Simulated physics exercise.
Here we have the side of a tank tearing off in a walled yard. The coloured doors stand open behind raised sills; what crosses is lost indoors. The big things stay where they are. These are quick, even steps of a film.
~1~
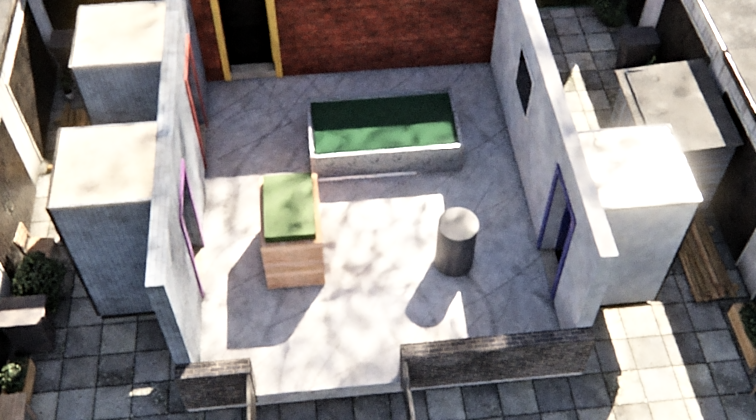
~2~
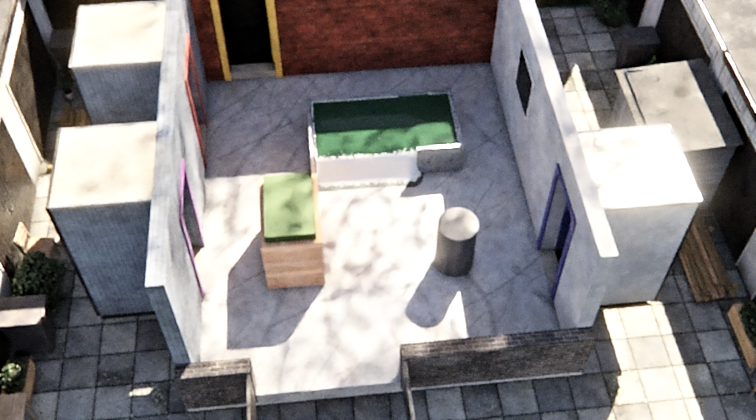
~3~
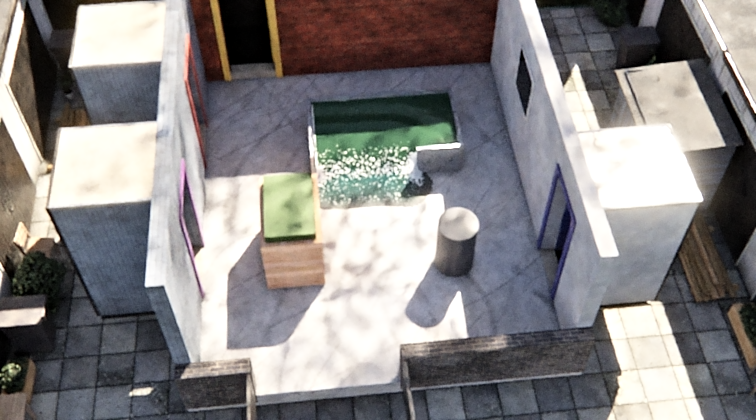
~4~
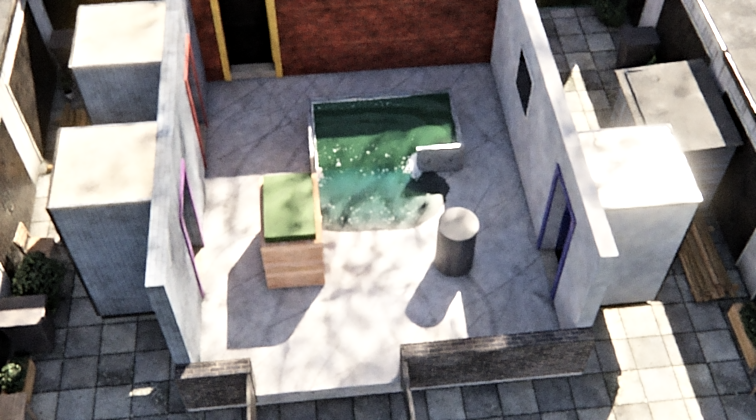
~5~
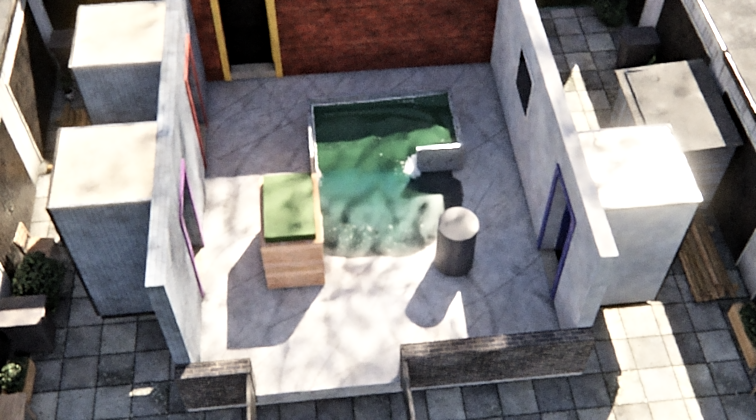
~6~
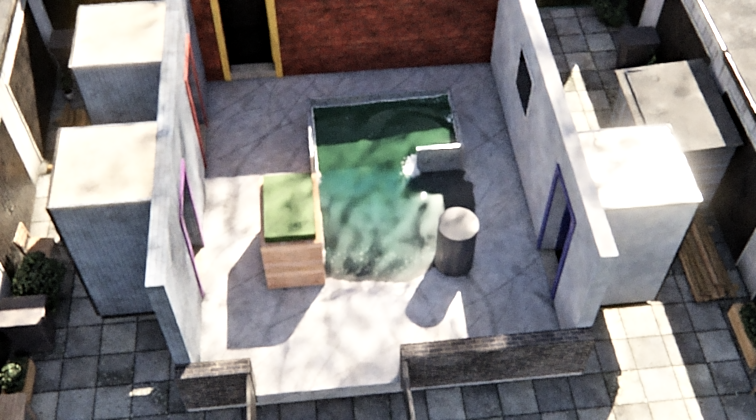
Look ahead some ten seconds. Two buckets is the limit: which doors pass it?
The blue door floods; the yellow door holds within the limit; the purple door holds within the limit; the red door holds within the limit.
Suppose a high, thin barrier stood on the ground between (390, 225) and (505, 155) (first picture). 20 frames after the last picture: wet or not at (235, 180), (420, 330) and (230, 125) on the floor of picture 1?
In that order: Awash, awash, wet.
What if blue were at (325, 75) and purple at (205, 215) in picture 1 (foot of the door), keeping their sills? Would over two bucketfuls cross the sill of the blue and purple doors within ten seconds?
One by one: Blue door lets less in; purple door is over.
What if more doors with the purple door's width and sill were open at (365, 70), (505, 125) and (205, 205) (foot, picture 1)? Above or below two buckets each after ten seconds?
In that order: Lets less in, is under, goes over.
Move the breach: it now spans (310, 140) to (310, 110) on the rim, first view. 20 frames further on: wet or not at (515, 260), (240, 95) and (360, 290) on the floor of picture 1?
In that order: No water, awash, clear.
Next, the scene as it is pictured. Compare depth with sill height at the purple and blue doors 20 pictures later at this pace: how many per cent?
Roughly 90 per cent, then 200 per cent.
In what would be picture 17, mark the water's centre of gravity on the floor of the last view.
Close to (378, 211).
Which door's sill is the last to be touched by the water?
Last comes the yellow one.
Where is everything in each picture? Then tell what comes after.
The open tank at (383, 124) is whole and still, in the first picture.
The front is at (419, 177), out from the gap at (366, 166), in the second picture.
Water pours out at (366, 168) and has run to (422, 195), in the third picture.
Water pours out at (366, 169) and has run to (432, 213), in the fourth picture.
Water pours out at (366, 169) and has run to (410, 251), in the fifth picture.
The front is at (410, 275), out from the gap at (366, 169), in the sixth picture.
A moment on, water covers 30 % of the floor; the blue door not reached, the yellow door not reached, the purple door not reached, the red door not reached.
Next, water covers 40 % of the floor; the blue door under two buckets in, the yellow door not reached, the purple door wet at the sill, nothing in, the red door not reached.
Then, water covers 50 % of the floor; the blue door under two buckets in, the yellow door not reached, the purple door wet at the sill, nothing in, the red door wet at the sill, nothing in.
Later, water covers 70 % of the floor; the blue door over two buckets in, the yellow door wet at the sill, nothing in, the purple door wet at the sill, nothing in, the red door wet at the sill, nothing in.
In the end, water covers 85 % of the floor; the blue door over two buckets in, the yellow door wet at the sill, nothing in, the purple door wet at the sill, nothing in, the red door wet at the sill, nothing in.
